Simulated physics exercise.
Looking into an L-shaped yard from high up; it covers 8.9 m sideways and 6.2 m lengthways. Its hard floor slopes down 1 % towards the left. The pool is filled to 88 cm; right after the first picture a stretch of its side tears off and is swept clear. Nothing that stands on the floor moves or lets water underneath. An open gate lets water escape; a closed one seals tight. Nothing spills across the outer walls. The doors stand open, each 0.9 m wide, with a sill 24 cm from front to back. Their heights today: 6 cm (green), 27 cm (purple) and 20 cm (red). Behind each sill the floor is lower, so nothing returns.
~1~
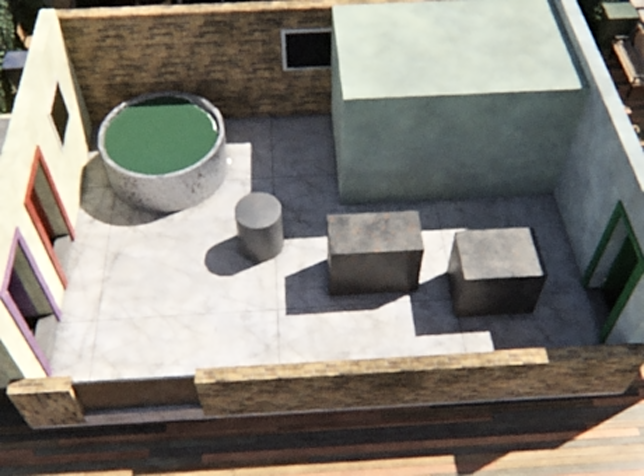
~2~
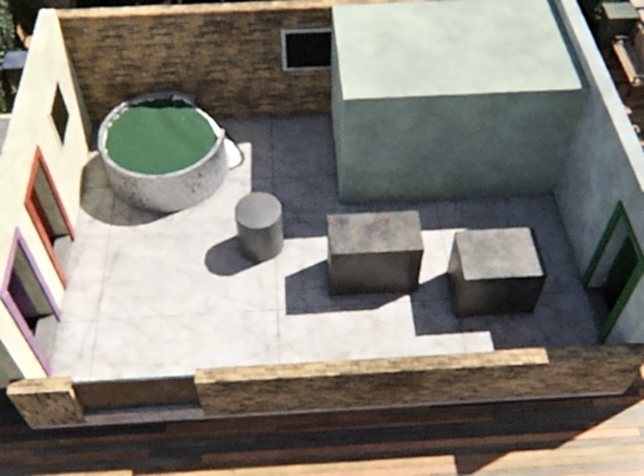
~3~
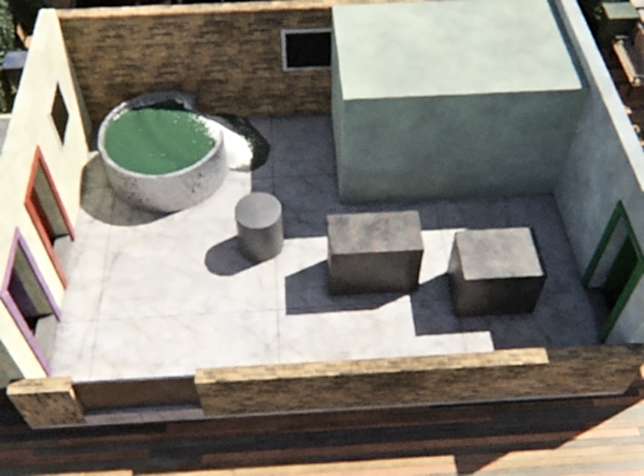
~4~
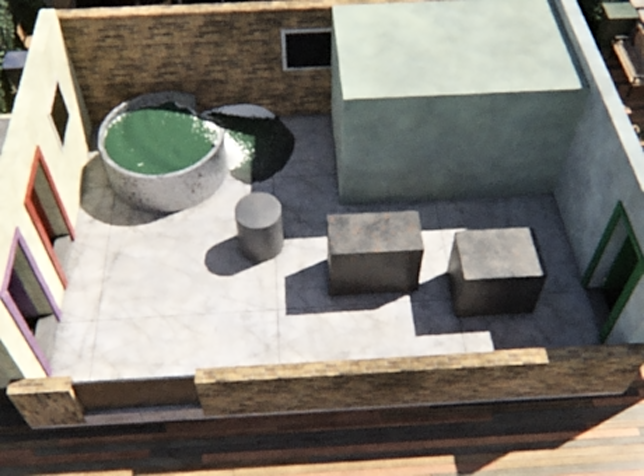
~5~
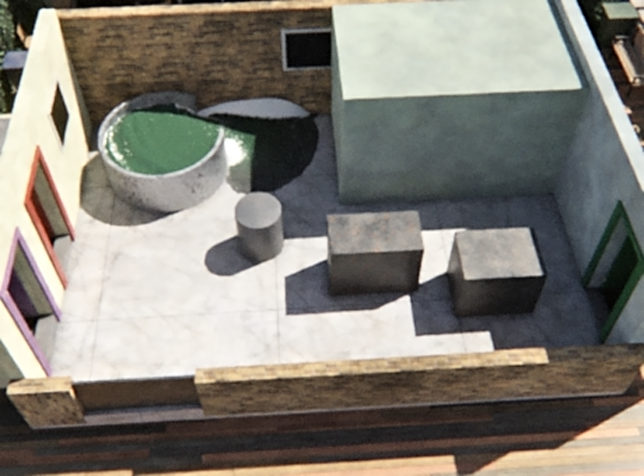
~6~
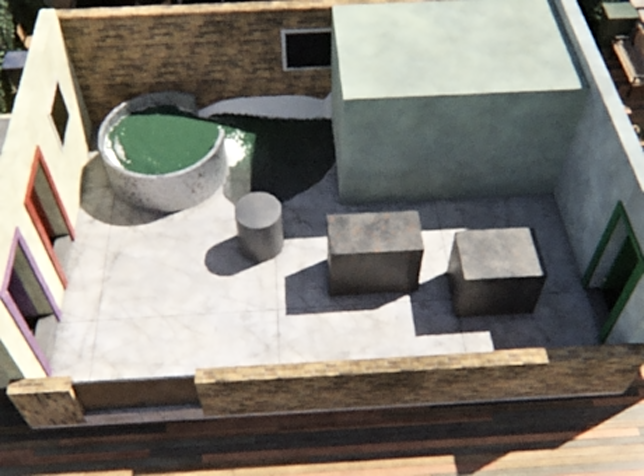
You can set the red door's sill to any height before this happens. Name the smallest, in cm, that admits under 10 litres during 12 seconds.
Close to 13 cm is just enough.
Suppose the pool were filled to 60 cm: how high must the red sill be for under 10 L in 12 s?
Some 8.0 cm.
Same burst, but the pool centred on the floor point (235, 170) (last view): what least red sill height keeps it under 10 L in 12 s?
Then roughly 10.5 cm.
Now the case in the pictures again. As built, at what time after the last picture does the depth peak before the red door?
Around 3.5 s.
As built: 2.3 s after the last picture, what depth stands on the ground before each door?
Depths in cm: Green 0, purple 0, red 0.
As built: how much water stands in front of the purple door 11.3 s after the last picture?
About 10.5 cm.
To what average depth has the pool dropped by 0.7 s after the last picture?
Some 53 cm.
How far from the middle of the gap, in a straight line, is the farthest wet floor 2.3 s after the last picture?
Some 5.8 m out.
Then, 0.7 s after the last picture water covers 15 % of the floor, deepest (72 cm) near (331, 115); it has not reached the red door.
Then, 2.3 s after the last picture water covers 45 % of the floor, deepest (36 cm) near (269, 119); it has not reached the red door.
Then, 11.3 s after the last picture water covers 100 % of the floor, deepest (14 cm) near (128, 126); 12 cm at the red door, 0 litres in over its 20 cm sill.
At the red door as built, the water peaked near 17 cm, 3.7 s after the last picture.
Run again over the same 12 s with other heights there, 29 litres in over 11 cm, 1 litre over 15 cm. The limit of 10 litres is kept from about 13 cm up.
